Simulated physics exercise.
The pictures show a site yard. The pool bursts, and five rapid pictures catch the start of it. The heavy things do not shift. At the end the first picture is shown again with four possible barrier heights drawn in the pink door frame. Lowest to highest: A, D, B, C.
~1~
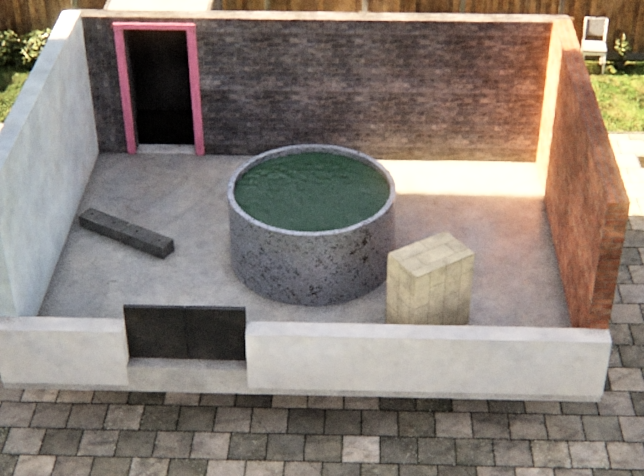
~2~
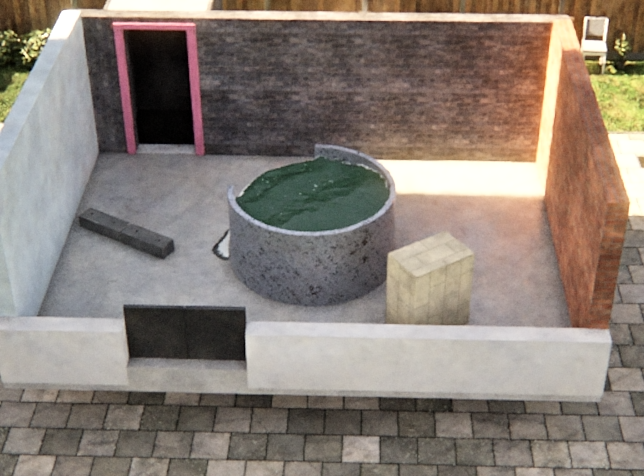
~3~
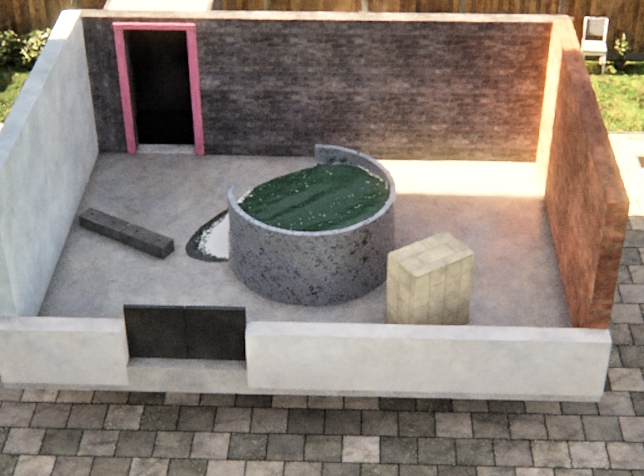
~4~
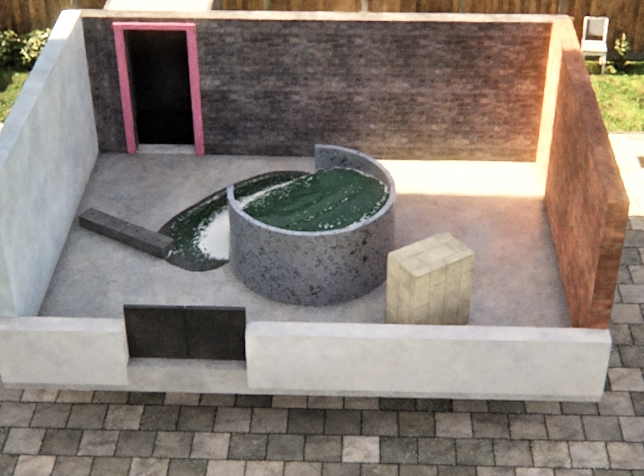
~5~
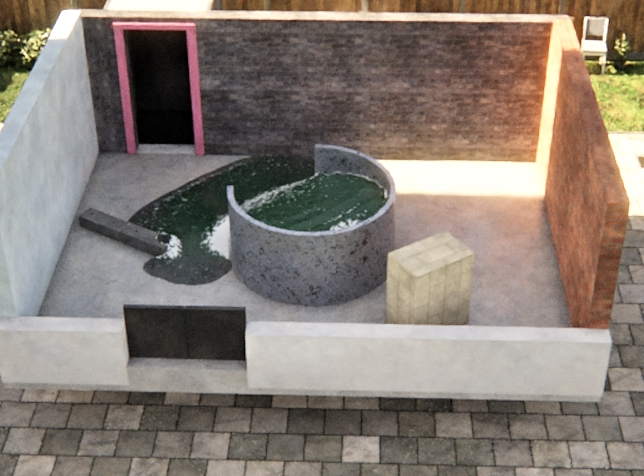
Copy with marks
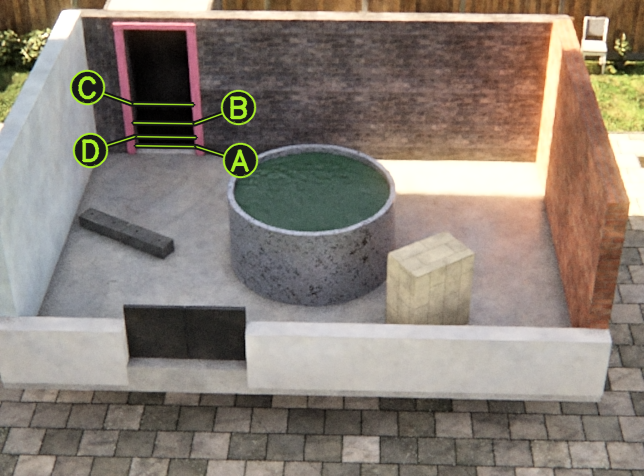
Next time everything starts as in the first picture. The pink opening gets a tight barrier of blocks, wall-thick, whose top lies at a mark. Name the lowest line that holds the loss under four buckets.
Choose B.
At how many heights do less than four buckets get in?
Two.
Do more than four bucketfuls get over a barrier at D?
Yes, it does.
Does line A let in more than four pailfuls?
Yes, that goes wrong.
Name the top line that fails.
D.
On the marked copy, A at (166, 146); B at (163, 123); C at (162, 104); D at (165, 137); from the bottom up A, D, B, C.
If A is chosen, dozens of bucketfuls pour in.
If B is chosen, a bucket or two gets in.
If C is chosen, nothing gets over.
If D is chosen, about 11 bucketfuls get in.
